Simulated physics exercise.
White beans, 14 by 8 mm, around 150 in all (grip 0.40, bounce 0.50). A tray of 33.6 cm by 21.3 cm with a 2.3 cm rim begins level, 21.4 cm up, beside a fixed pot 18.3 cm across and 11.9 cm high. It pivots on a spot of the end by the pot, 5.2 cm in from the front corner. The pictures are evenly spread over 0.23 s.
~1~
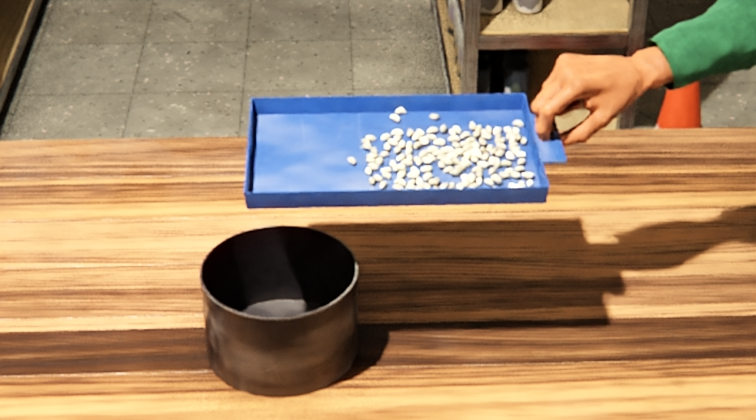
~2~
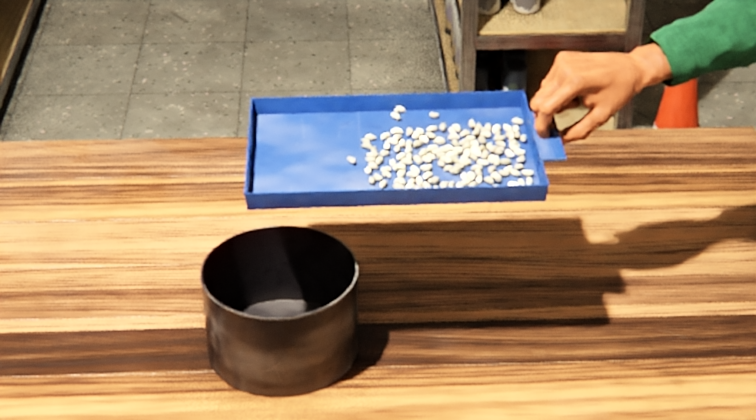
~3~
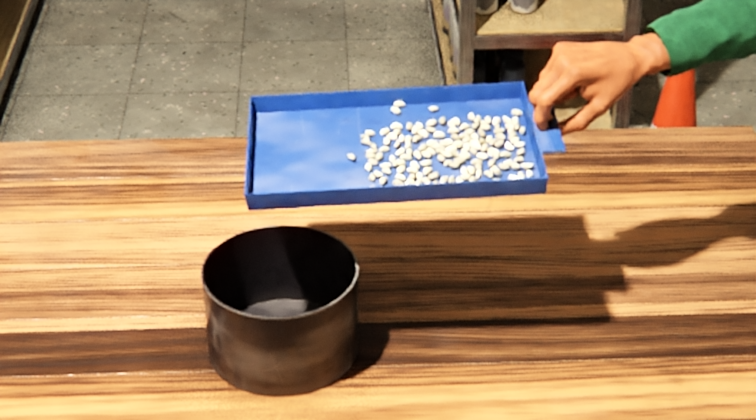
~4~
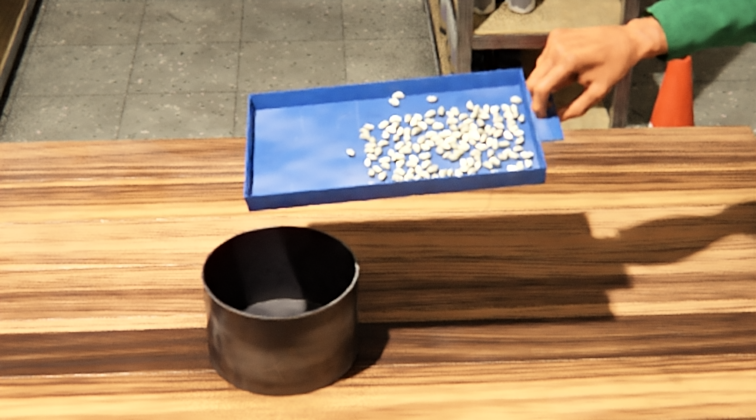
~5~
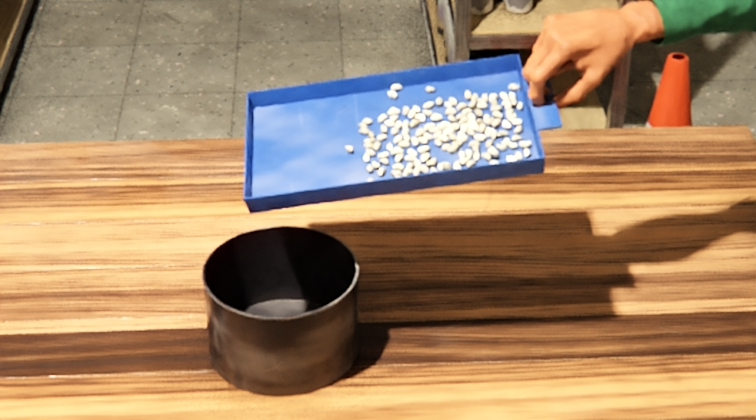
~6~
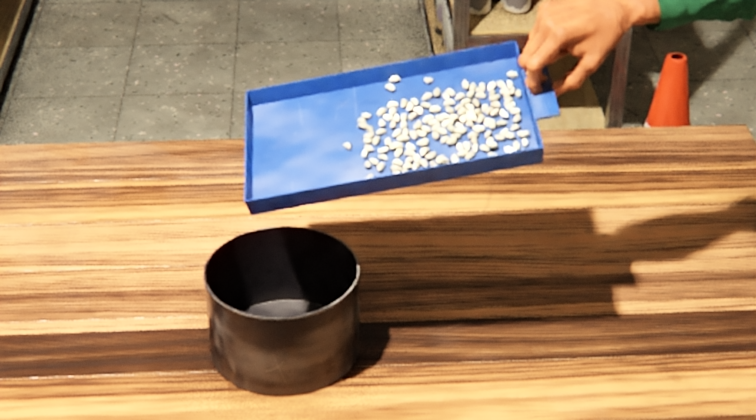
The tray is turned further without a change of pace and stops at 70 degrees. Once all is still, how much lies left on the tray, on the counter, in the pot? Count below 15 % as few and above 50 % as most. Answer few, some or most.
Tray: Some, counter: Some, pot: Some.
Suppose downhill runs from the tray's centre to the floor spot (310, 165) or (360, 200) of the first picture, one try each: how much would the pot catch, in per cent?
Some 10 and 15 per cent.
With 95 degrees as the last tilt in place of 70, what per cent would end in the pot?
Then about 80 per cent.
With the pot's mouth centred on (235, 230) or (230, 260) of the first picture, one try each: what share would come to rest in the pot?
Some 15 and 55 per cent.
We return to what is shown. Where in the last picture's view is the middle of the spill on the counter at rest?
At about (143, 415).
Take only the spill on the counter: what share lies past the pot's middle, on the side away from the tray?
Roughly 100 per cent.
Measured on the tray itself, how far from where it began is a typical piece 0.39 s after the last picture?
About 7 cm.
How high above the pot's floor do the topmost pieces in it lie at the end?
About 1.0 cm.
Then, 0.39 s after the last picture, tilt 40 degrees; the tray holds 100 %, the pot 0 %.
Then, 0.65 s after the last picture, tilt 58 degrees; the tray holds 90 %, the pot 0 %.
Then, 1.02 s after the last picture, tilt 70 degrees; the tray holds 40 %, the pot 35 %.
In the end, tray 35 %, counter 25 %, pot 45 %.
